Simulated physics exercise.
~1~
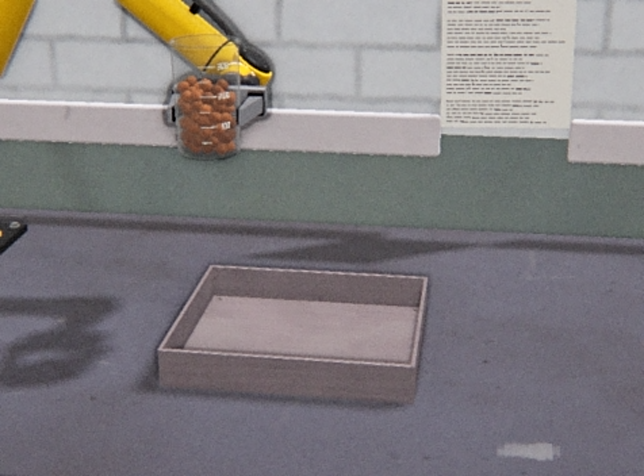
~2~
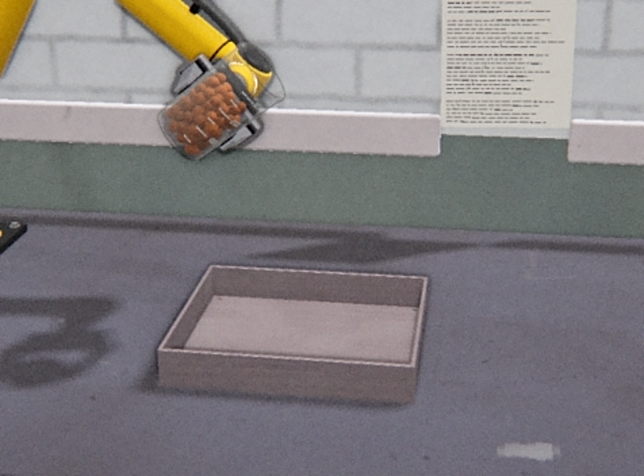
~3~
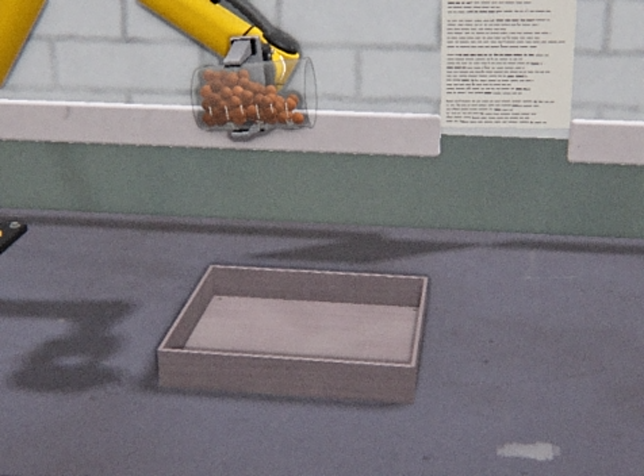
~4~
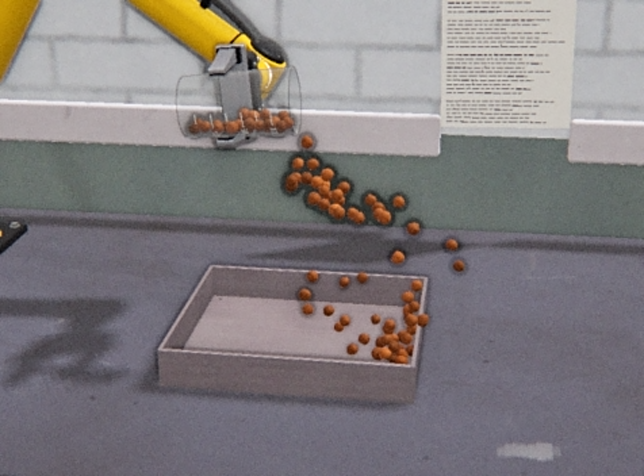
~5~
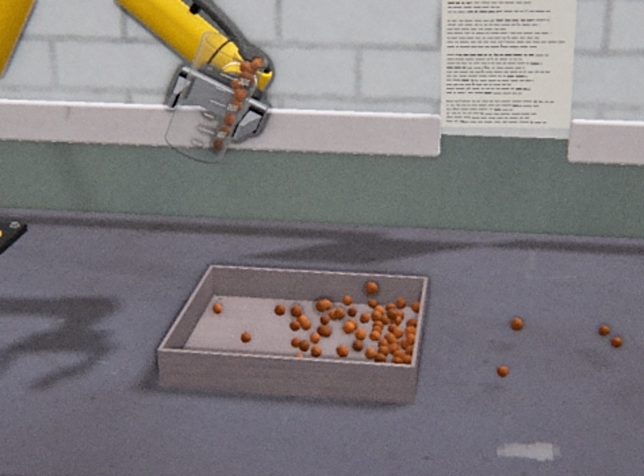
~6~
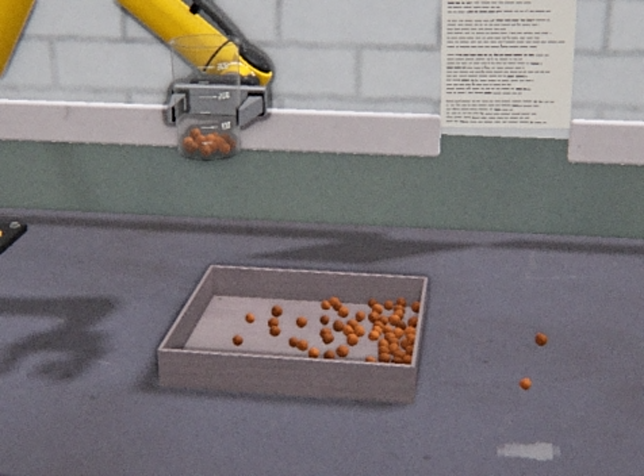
A yellow robot arm with a grey gripper holds a clear beaker of brown hazelnuts at the upper left, seen from slightly above across a grey tabletop, with a shallow, open pinkish-brown tray below. Behind are a white brick wall, a green band and a sheet of printed text. The arm tips the beaker to the right until it lies on its side, and nuts pour into the tray, mostly towards its right end. A few overshoot onto the table and roll. The arm turns the beaker upright again, leaving a small heap inside, with most nuts in the tray.
